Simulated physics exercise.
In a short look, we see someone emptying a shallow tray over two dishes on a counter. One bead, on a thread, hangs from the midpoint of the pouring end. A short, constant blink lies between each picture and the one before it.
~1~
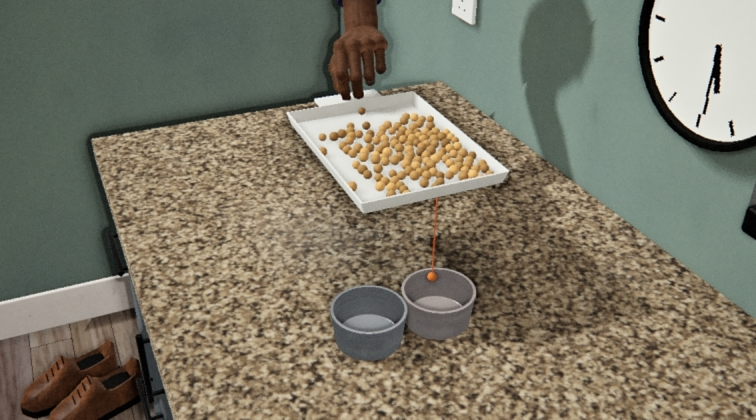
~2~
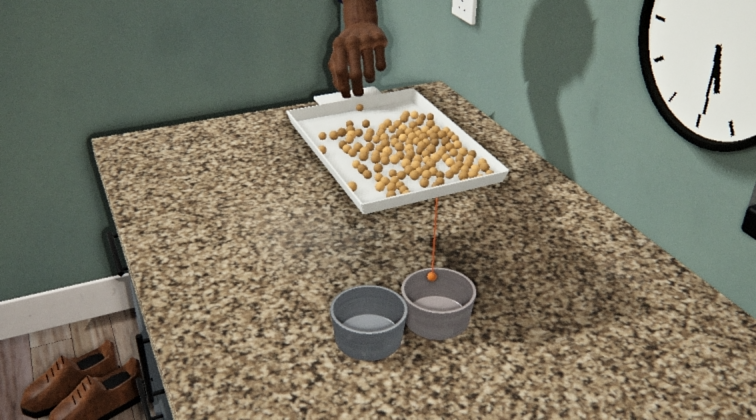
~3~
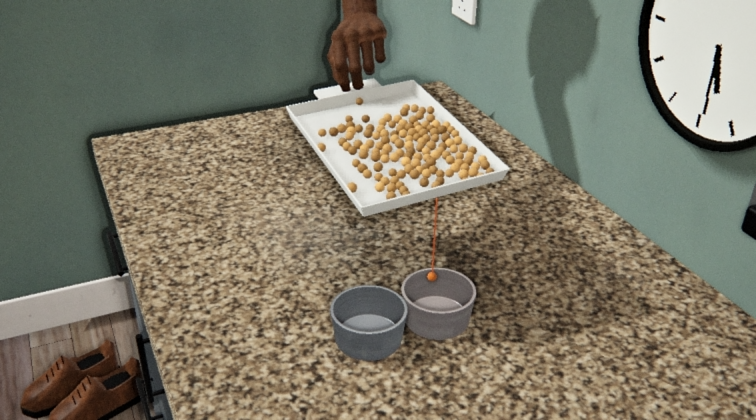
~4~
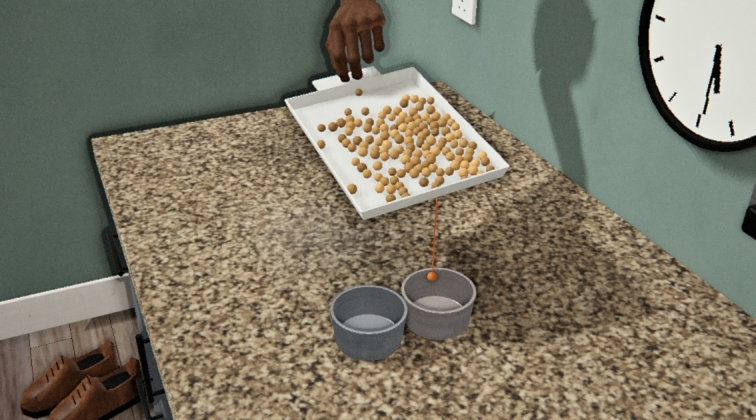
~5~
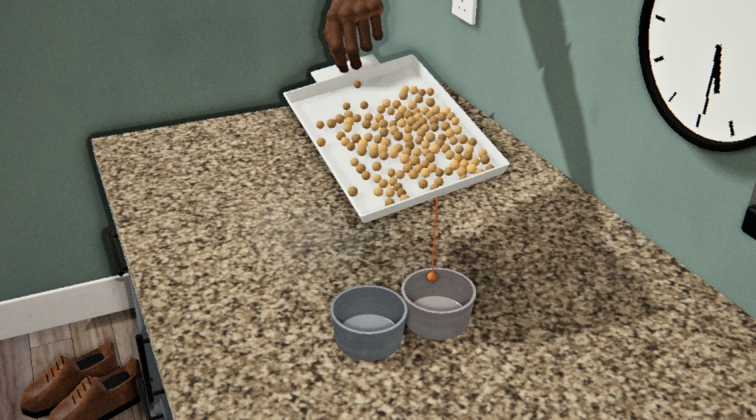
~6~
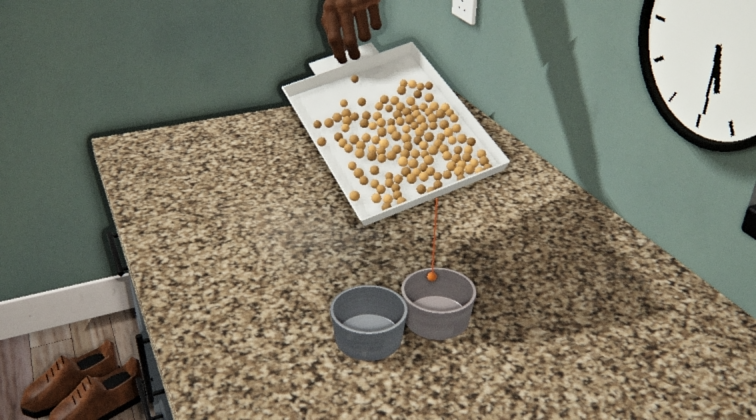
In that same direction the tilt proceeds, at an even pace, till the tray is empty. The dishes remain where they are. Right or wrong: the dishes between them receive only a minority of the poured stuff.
Wrong, they get over half.
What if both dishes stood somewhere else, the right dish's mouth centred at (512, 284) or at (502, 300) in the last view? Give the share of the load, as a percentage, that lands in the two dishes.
0 %, then 10 %.
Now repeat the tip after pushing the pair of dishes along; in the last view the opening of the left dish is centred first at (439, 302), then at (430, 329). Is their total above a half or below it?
The first place gets a lesser share, the second a lesser share.
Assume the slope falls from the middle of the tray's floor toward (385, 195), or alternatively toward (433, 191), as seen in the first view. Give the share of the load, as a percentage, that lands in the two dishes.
Near 70 % and, after that, 10 %.
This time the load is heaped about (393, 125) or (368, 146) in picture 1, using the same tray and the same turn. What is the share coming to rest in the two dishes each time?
In order, about 70 and 80 in a hundred.
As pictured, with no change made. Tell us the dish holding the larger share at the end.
The one to the left.
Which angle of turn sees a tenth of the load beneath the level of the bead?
Roughly 60 degrees of turn.
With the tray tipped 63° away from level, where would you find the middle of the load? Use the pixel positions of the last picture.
Check around (380, 209) in the last picture.
Shortly afterwards, tray tipped steeply; near two thirds on the tray; a little in the left dish; only a few outside both; a little in the air.
Next, tray tipped past a quarter turn; only a few on the tray; the bulk in the left dish; a little outside both; only a few in the air.
Some moments later, tray tipped past a quarter turn; the bulk in the left dish; only a few in the right dish; a little outside both.
In the end, tray tipped past a quarter turn; the bulk in the left dish; only a few in the right dish; a little outside both.
